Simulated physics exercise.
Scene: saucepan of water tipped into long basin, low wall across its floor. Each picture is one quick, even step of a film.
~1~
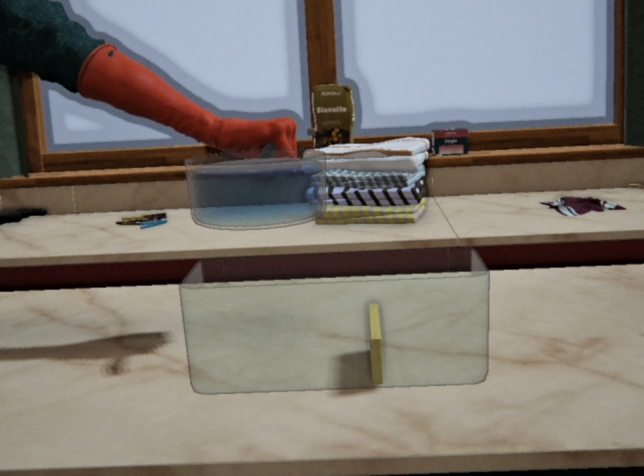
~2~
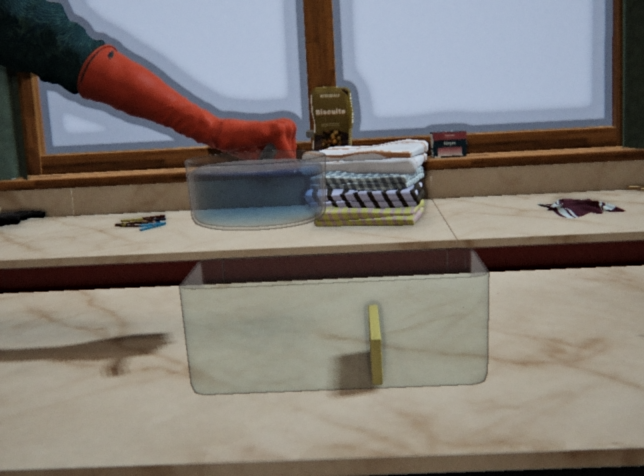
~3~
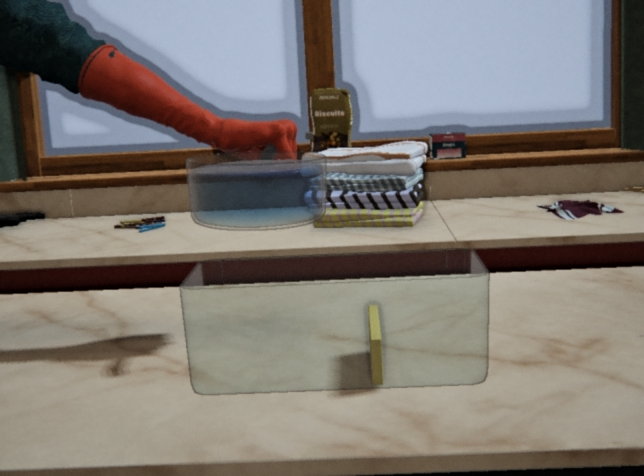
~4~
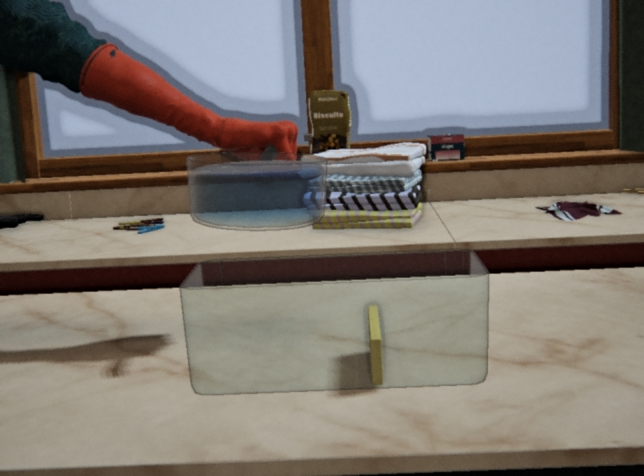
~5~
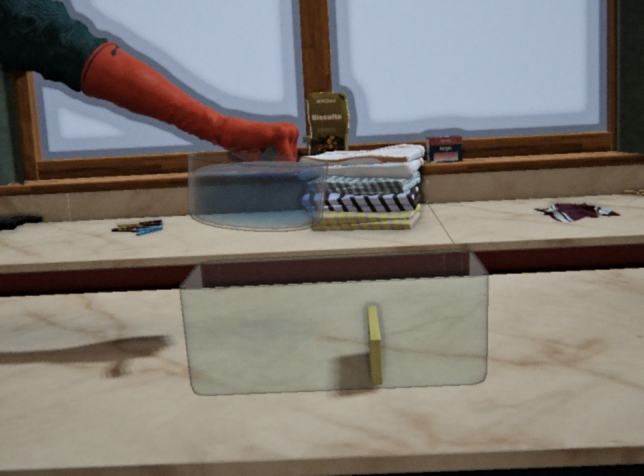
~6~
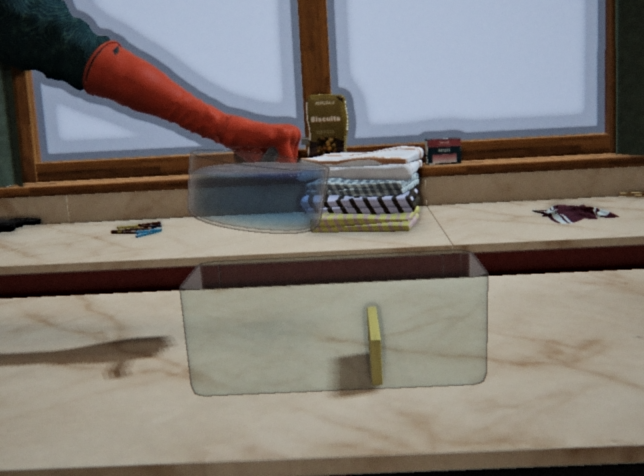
A red-gloved hand slowly tilts a clear pan of water rightward behind a long, clear basin.
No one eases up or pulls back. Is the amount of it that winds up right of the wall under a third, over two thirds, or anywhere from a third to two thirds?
The right side is left with enough for a third but not past two thirds.
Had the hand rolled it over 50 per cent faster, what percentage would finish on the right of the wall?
About 45 per cent.
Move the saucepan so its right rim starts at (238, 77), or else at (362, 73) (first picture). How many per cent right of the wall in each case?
First try: 5 percent; second try: 80 percent.
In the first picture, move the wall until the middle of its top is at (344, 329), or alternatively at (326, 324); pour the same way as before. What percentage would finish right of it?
Around 80 per cent for the first, around 90 per cent for the second.
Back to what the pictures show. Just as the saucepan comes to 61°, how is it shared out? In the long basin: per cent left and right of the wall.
On the left 5 %, on the right 15 %.
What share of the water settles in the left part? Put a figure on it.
Share approx. 40 %.
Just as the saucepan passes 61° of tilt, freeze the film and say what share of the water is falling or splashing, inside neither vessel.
25 per cent.
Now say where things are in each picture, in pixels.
It leans 0°; its right rim is at (324, 155); the water meets the walls at (191, 169) and (323, 163); the long basin's rim runs from (190, 275) to (481, 262); the wall's top is at (374, 322), in the first picture.
It leans 0°; its right rim is at (325, 156); the water meets the walls at (191, 170) and (323, 164), in the second picture.
It leans 2°; its right rim is at (325, 158); the water meets the walls at (192, 169) and (324, 165), in the third picture.
It leans 4°; its right rim is at (326, 161); the water meets the walls at (192, 170) and (325, 166), in the fourth picture.
It leans 7°; its right rim is at (327, 165); the water meets the walls at (193, 171) and (324, 167), in the fifth picture.
It leans 10°; its right rim is at (328, 170); the water meets the walls at (193, 171) and (327, 168), in the sixth picture.
A moment on, the saucepan is tipped part way and 55 per cent is still to pour, 3 is left of the wall and 15 right of it.
Next, the saucepan is tipped on its side and 11 per cent is still to pour, 25 is left of the wall and 59 right of it.
Then the saucepan is tipped on its side and 1 per cent is still to pour, 38 is left of the wall and 59 right of it.
Later the saucepan is tipped on its side and 0 per cent is still to pour, 40 is left of the wall and 59 right of it.
At rest 40 per cent lies left of the wall, 59 right of it and 0 outside.
